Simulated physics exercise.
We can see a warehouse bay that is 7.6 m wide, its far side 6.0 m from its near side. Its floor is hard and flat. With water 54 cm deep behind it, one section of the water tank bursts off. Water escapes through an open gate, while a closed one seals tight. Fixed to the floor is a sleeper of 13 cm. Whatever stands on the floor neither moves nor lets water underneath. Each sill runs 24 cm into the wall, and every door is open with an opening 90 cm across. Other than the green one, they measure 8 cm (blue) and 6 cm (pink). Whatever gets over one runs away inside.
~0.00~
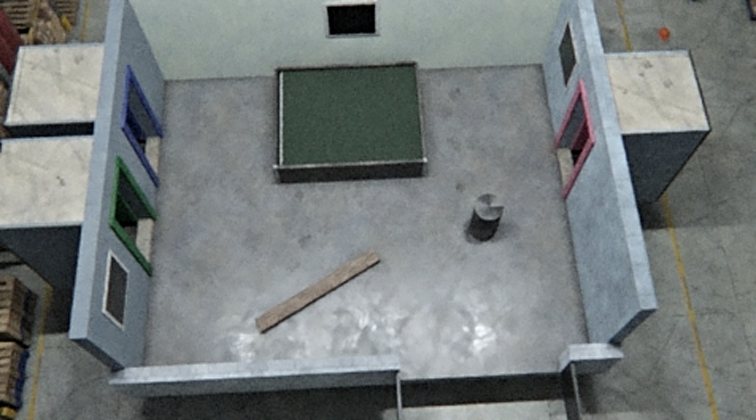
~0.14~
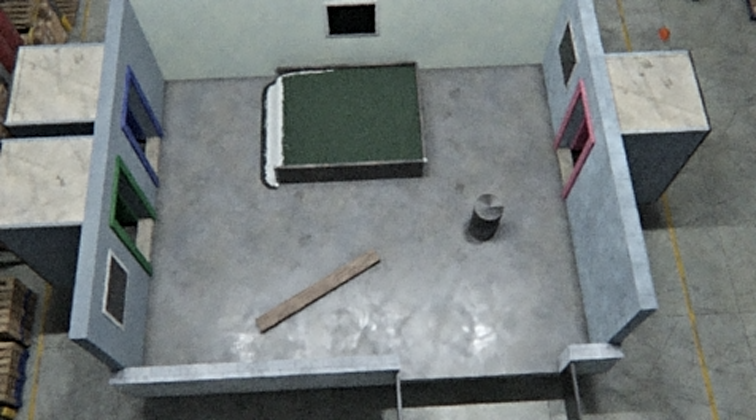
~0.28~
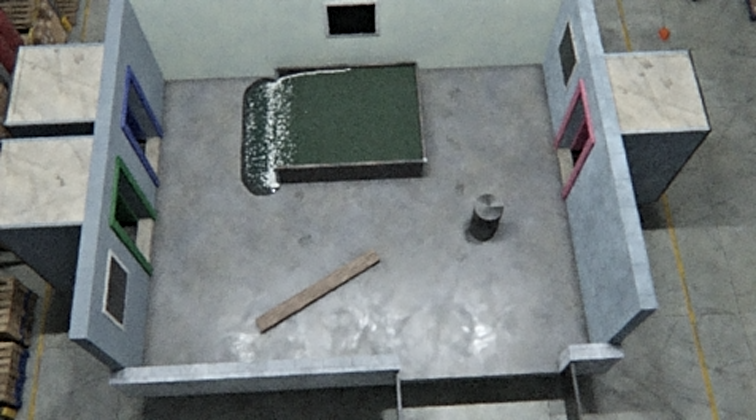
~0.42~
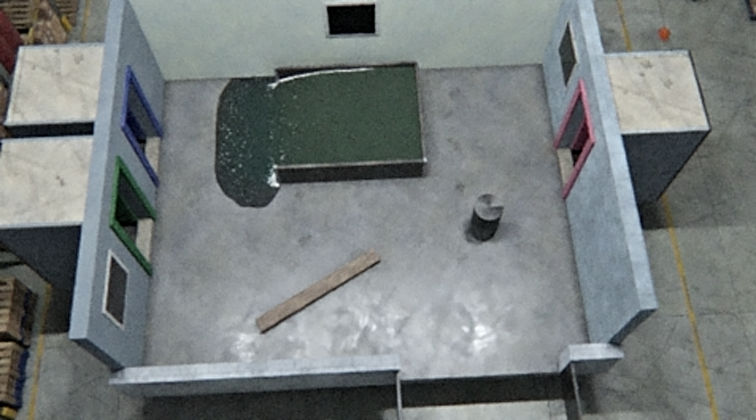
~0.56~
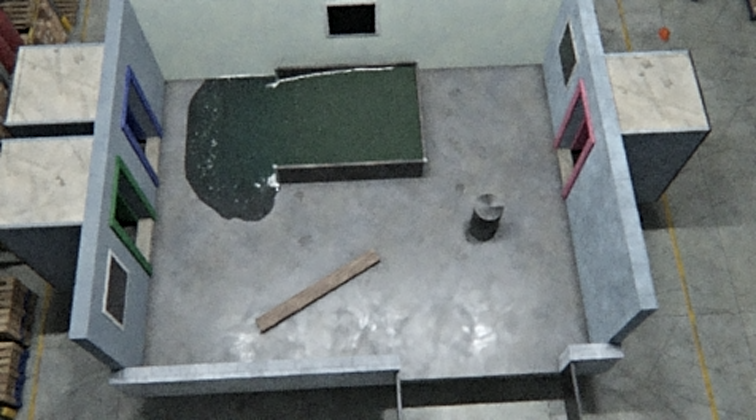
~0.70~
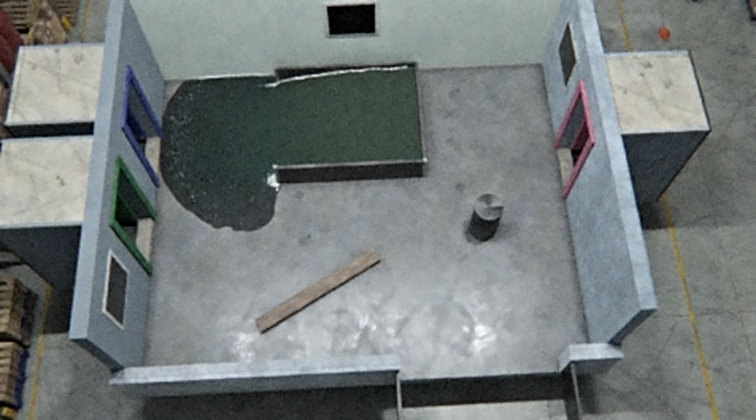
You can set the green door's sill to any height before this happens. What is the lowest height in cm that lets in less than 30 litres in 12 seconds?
11 cm.
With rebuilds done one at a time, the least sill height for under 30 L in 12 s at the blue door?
Blue: Roughly 29 cm.
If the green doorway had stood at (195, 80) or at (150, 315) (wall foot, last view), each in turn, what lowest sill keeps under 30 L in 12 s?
Around 28 and 10.0 cm respectively.
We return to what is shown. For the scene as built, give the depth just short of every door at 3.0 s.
Blue 30, green 18, pink 0 cm.
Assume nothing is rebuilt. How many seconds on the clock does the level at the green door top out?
Around 2.8 s, give or take.
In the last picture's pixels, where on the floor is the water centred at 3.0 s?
I'd put it close to (255, 149).
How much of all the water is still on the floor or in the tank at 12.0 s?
Share still there: Approx. 80 percent.
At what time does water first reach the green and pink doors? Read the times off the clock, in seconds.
Arrival: Green 1.3 s, pink 7.5 s.
After 1.4 s water covers 20 % of the floor, deepest (40 cm) near (174, 82); 8 cm at the green door, 0 litres in over its 14 cm sill.
After 3.0 s water covers 25 % of the floor, deepest (34 cm) near (158, 178); 18 cm at the green door, 4 litres in over its 14 cm sill.
After 12.0 s water covers 95 % of the floor, deepest (9 cm) near (199, 127); 7 cm at the green door, 10 litres in over its 14 cm sill.
At the green door as built, the water arrived by 1.3 s and peaked near 18 cm at 2.8 s.
With a sill of 9.5 cm, 44 litres would have come in within the 12 s; with 13 cm, 15 litres. So under 30 litres takes about 11 cm.
